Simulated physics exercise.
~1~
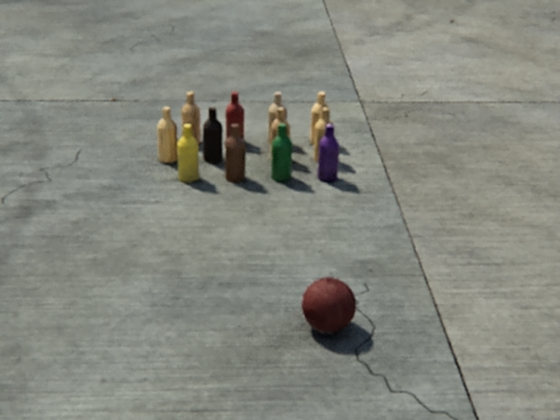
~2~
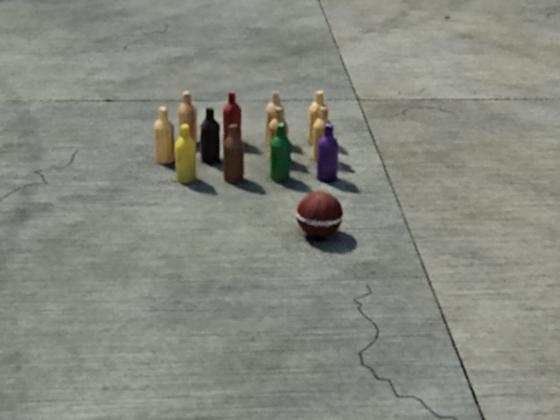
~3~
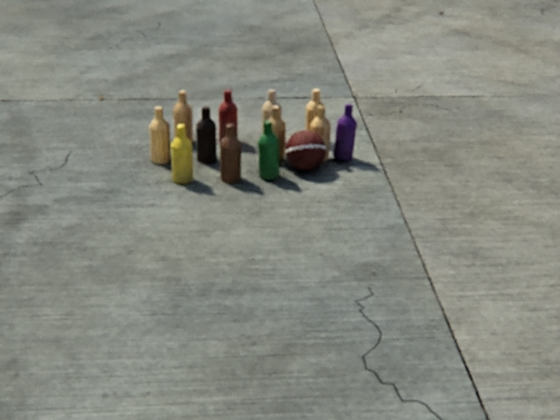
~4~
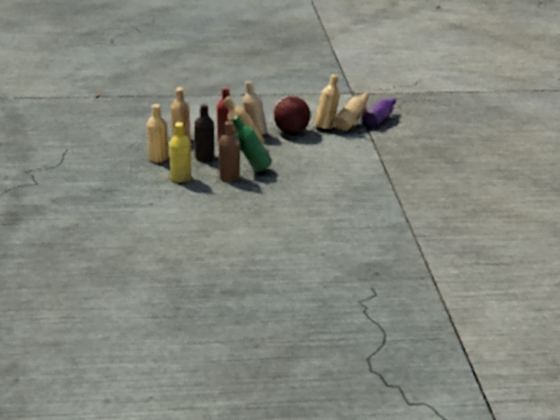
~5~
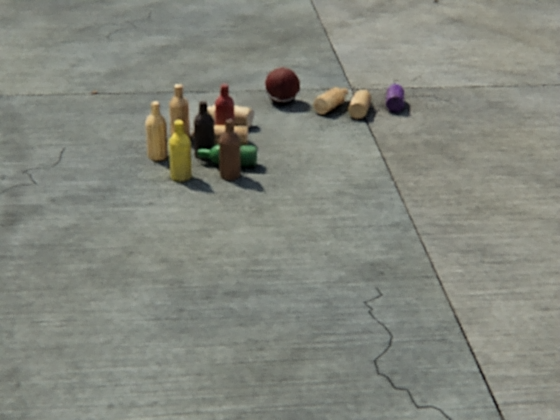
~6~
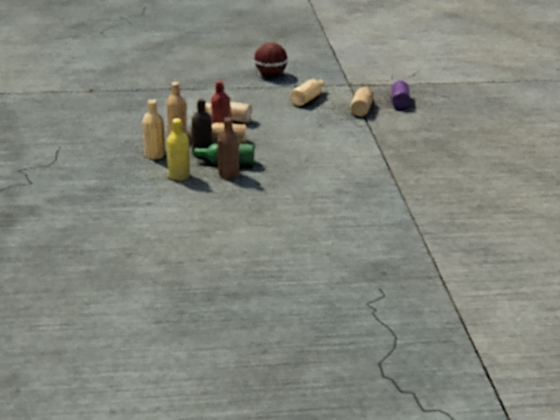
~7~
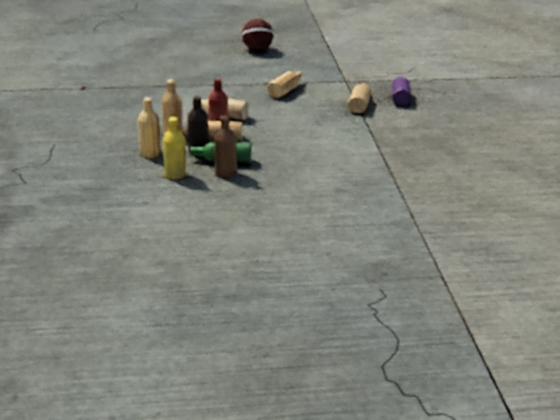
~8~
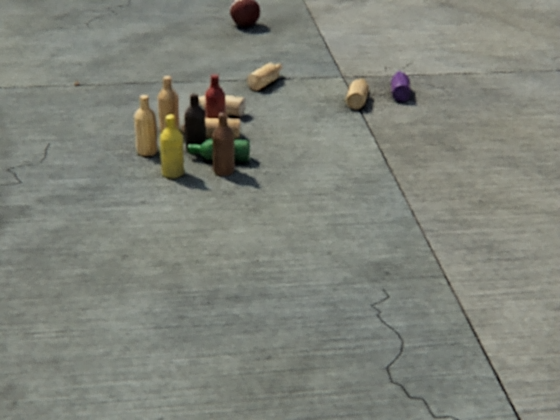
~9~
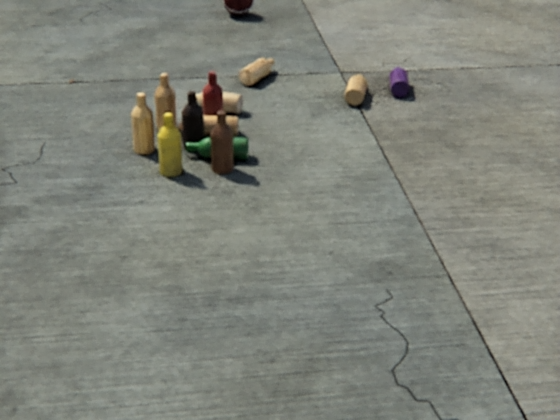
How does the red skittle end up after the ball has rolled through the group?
The red skittle is still standing upright at the end, among the skittles left on the left side of the group.
